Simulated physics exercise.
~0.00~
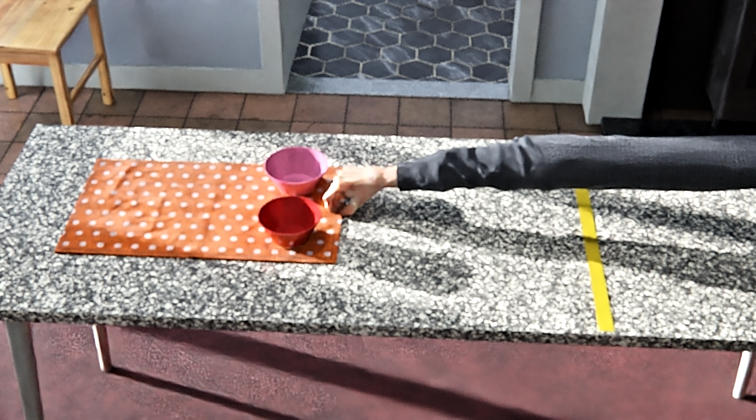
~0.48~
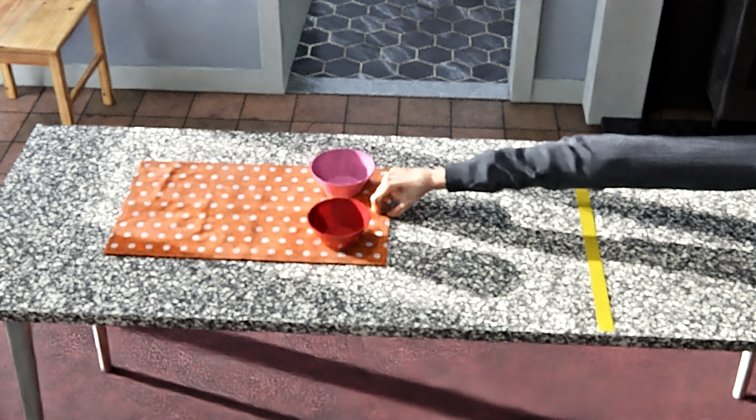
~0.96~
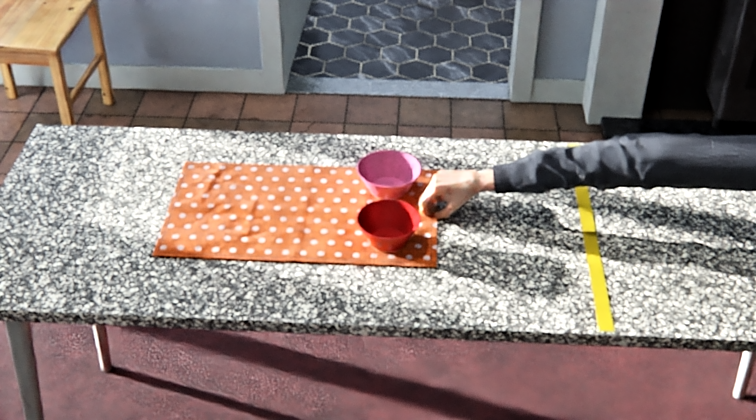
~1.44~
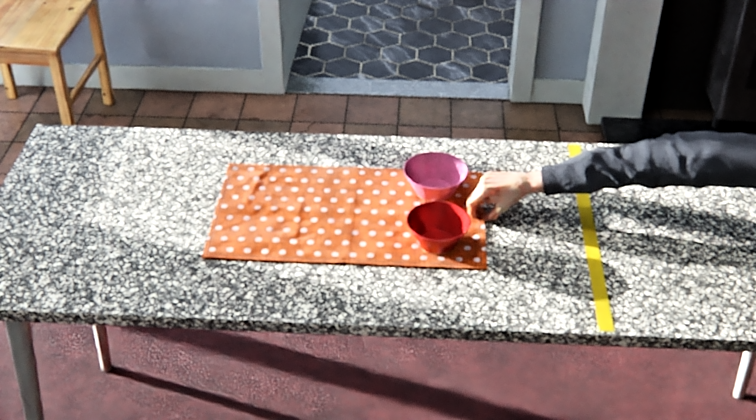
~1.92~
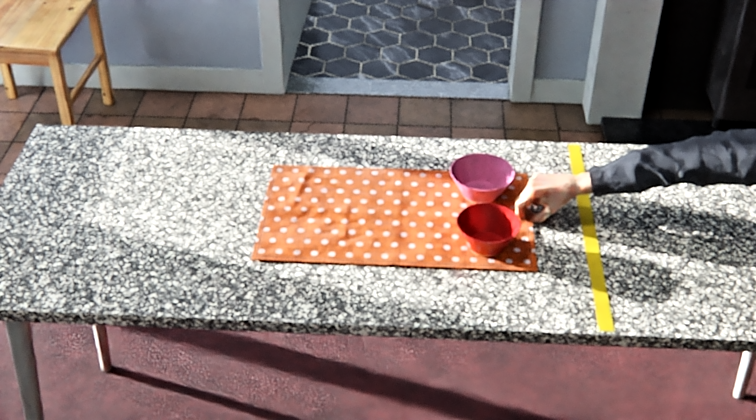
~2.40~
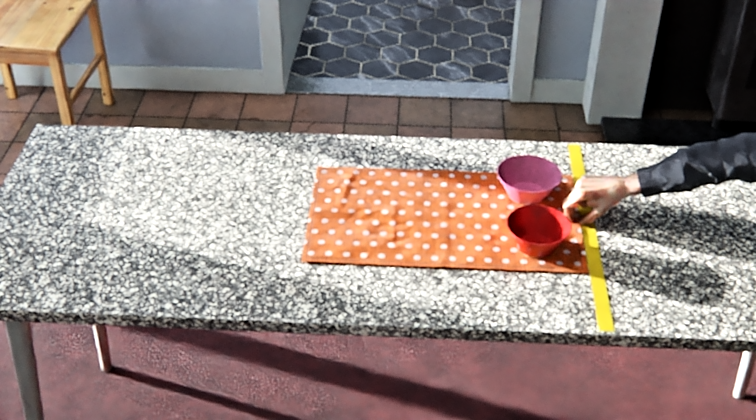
A hand pulled an orange polka-dotted place mat to the right across a speckled table, carrying a red bowl and a pink bowl along, until its front edge reached the yellow tape, with both bowls still sitting on the cloth.
